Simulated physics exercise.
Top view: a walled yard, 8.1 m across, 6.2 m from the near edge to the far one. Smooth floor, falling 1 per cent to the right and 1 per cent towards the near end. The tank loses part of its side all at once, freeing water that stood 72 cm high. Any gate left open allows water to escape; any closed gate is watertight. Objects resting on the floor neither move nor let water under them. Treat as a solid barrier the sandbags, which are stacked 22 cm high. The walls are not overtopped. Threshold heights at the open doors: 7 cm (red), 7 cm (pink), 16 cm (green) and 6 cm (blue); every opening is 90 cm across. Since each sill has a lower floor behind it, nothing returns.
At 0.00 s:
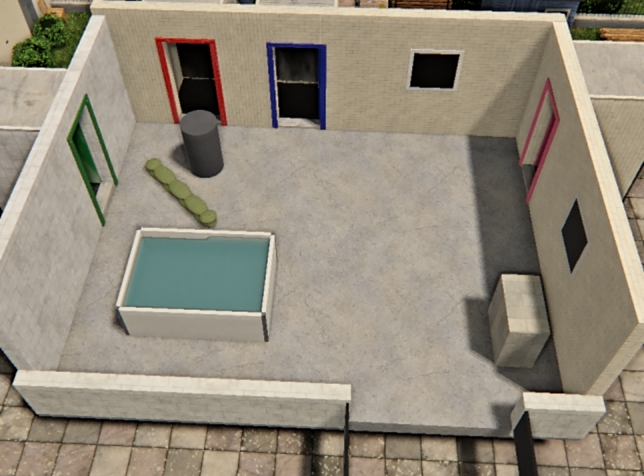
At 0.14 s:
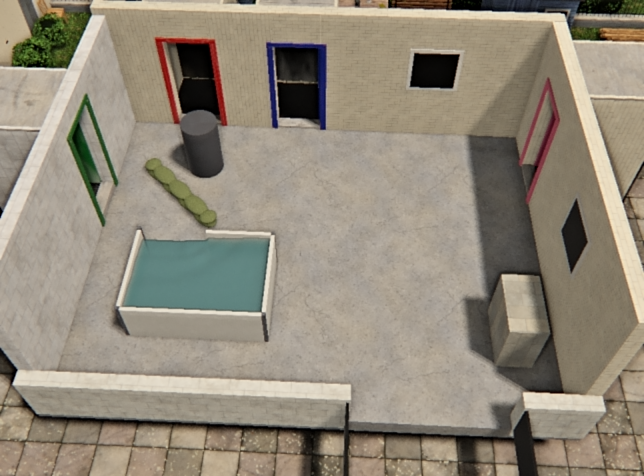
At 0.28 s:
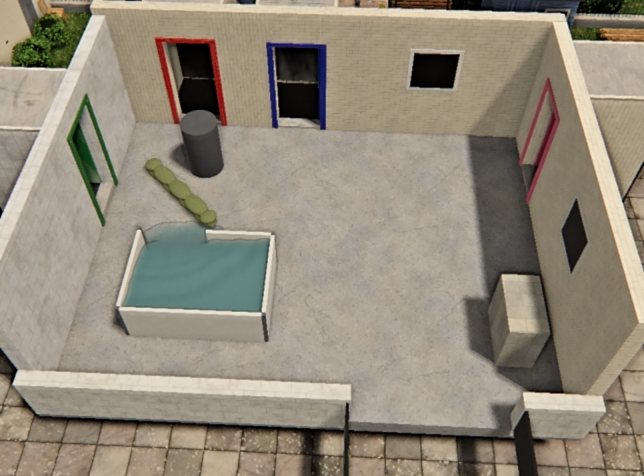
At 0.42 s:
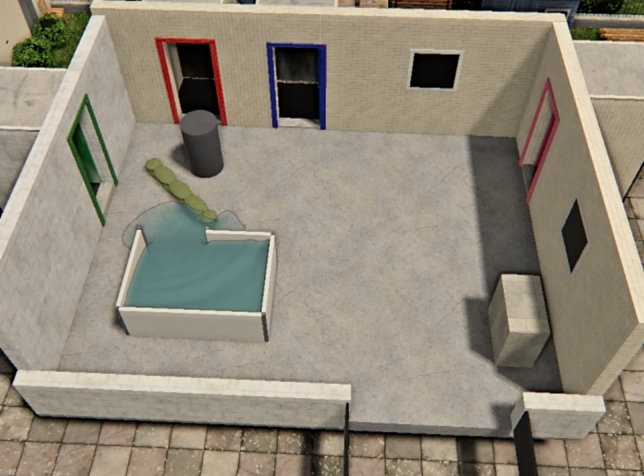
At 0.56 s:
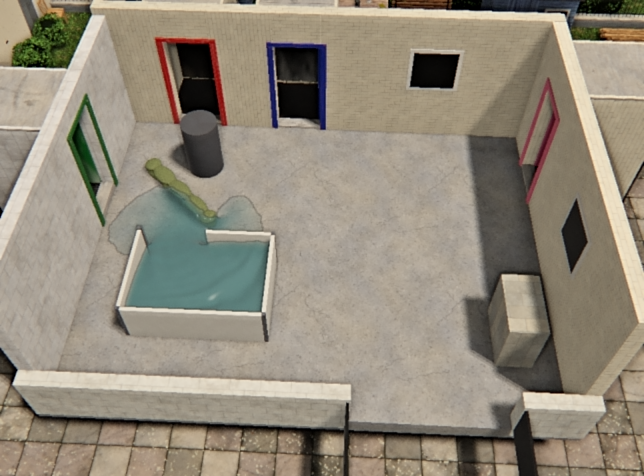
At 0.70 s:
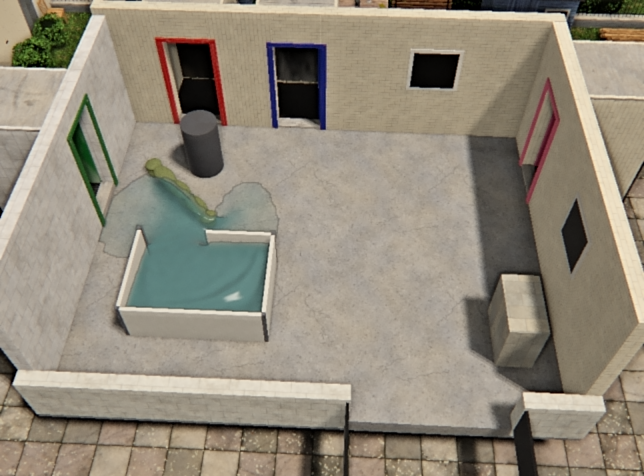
In a walled yard with colored door surrounds, a white-sided tank of blue-green water sits still near a row of green sandbags and a dark cylinder. Part of the tank's far side disappears, and water pours out through the gap, spreading across the floor around the sandbags toward the left wall.
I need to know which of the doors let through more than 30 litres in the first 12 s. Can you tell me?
Red door: Beyond the allowance. Pink door: Beyond the allowance. Green door: Beyond the allowance. Blue door: Within the allowance.
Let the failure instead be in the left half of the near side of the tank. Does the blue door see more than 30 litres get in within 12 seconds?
Note: Blue door, short of the limit.
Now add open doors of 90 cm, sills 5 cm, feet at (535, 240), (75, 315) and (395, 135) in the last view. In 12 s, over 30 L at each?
First doorway gets there, second falls short, third falls short.
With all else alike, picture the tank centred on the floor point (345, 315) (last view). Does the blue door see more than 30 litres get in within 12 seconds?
Lab note: Blue door limit exceeded.
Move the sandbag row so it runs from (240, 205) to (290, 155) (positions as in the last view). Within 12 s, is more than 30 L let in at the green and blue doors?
At the green door the limit is not reached, and at the blue door it is exceeded.
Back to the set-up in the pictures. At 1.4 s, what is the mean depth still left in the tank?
Around 46 cm on average.
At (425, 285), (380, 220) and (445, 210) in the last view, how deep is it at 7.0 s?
Around 2 cm, 4 cm and 3 cm, in the order given.
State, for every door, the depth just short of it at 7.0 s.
Centimetres: Red 7 / pink 13 / green 12 / blue 4.
After 1.4 s water covers 20 % of the floor and is deepest (51 cm) near (116, 186); red door not reached, pink door not reached, green door 29 cm at the sill, 5 L in, blue door not reached.
After 2.2 s water covers 35 % of the floor and is deepest (40 cm) near (116, 186); red door 13 cm at the sill, 2 L in, pink door not reached, green door 30 cm at the sill, 72 L in, blue door 2 cm at the sill, 0 L in.
After 3.5 s water covers 45 % of the floor and is deepest (29 cm) near (112, 200); red door 12 cm at the sill, 31 L in, pink door not reached, green door 26 cm at the sill, 162 L in, blue door 4 cm at the sill, 5 L in.
After 7.0 s water covers 75 % of the floor and is deepest (14 cm) near (108, 394); red door 7 cm at the sill, 52 L in, pink door 13 cm at the sill, 49 L in, green door 12 cm at the sill, 210 L in, blue door 4 cm at the sill, 7 L in.
After 12.0 s water covers 90 % of the floor and is deepest (13 cm) near (558, 416); red door 2 cm at the sill, 53 L in, pink door 7 cm at the sill, 71 L in, green door 4 cm at the sill, 210 L in, blue door 2 cm at the sill, 7 L in.
